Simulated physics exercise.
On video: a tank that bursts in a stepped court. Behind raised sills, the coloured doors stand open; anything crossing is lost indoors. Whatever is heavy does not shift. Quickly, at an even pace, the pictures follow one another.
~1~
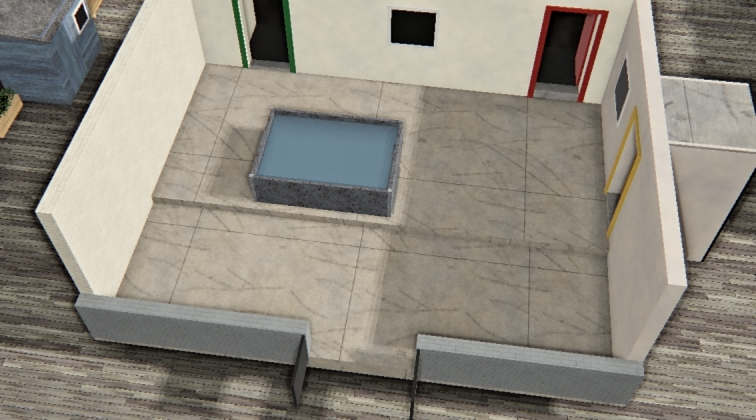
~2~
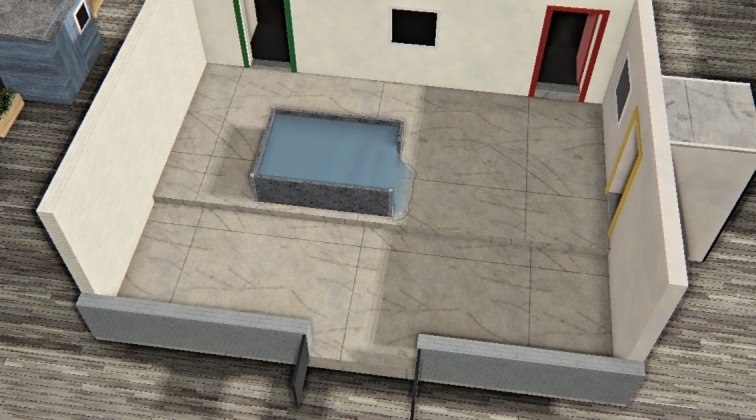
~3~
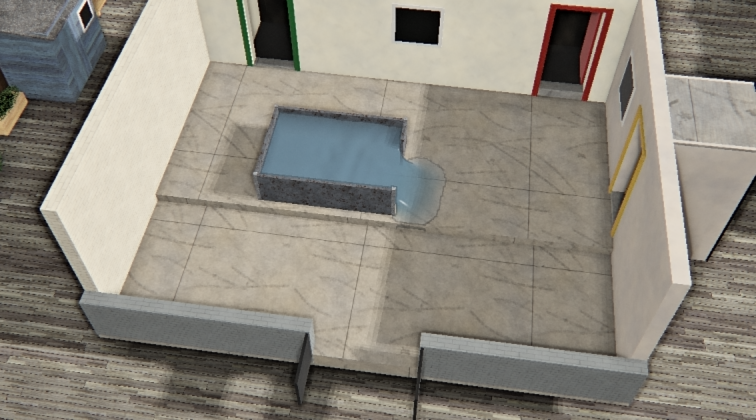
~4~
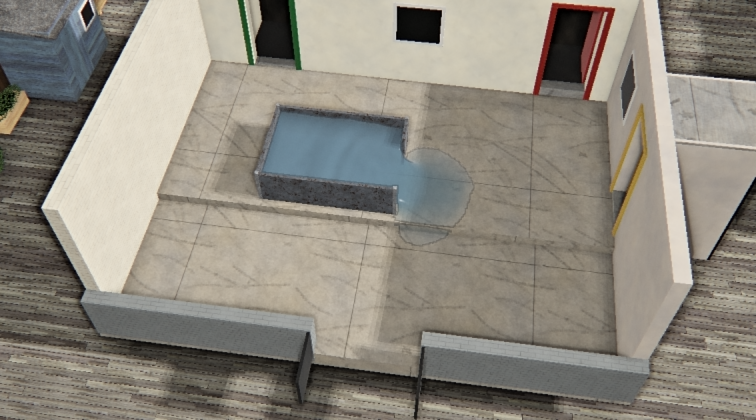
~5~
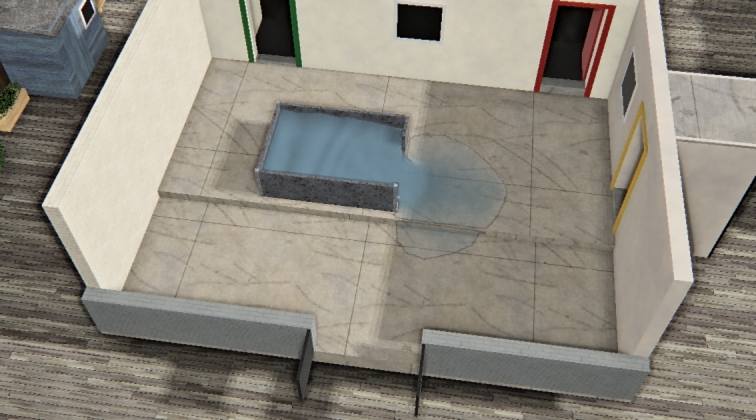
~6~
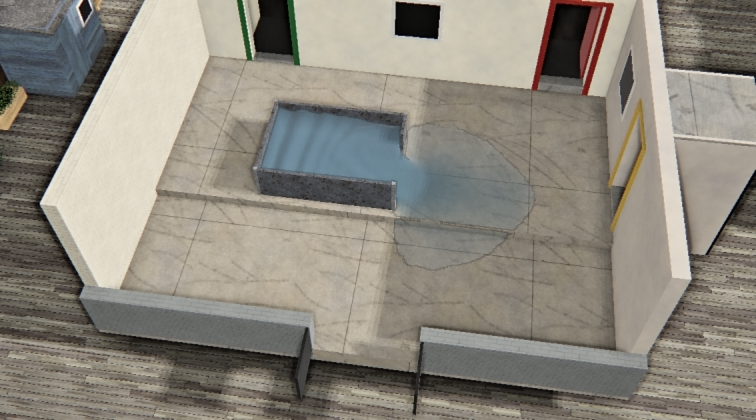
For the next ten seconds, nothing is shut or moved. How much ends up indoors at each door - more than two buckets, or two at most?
Indoors: Yellow door, more than two; green door, two at most; red door, two at most.
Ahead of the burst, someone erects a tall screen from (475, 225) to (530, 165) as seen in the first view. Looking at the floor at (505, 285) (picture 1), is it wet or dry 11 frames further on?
Result: Waterlogged.
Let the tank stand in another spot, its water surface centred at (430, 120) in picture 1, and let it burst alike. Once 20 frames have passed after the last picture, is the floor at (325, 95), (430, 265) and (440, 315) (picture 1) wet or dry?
Going through the three places: Out of reach, out of reach, out of reach.
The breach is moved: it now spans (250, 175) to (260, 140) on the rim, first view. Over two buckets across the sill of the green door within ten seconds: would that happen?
As for the green door, it tops the mark.
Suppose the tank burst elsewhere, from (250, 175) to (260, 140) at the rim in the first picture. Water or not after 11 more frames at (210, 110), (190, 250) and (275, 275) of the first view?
In turn: Swamped, swamped, untouched.
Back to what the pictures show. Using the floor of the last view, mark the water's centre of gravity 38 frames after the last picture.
About (477, 208) in the last view.
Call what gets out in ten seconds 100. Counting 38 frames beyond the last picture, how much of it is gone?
My reading is about 70 per cent.
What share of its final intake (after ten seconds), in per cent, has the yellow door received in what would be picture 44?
Roughly 95 per cent.
A moment on, water covers 25 % of the floor; the yellow door under two buckets in, the green door not reached, the red door not reached.
Next, water covers 40 % of the floor; the yellow door over two buckets in, the green door not reached, the red door not reached.
Then, water covers 40 % of the floor; the yellow door far over two buckets in, the green door not reached, the red door wet at the sill, nothing in.
Later, water covers 60 % of the floor; the yellow door far over two buckets in, the green door not reached, the red door wet at the sill, nothing in.
In the end, water covers 85 % of the floor; the yellow door far over two buckets in, the green door wet at the sill, nothing in, the red door wet at the sill, nothing in.
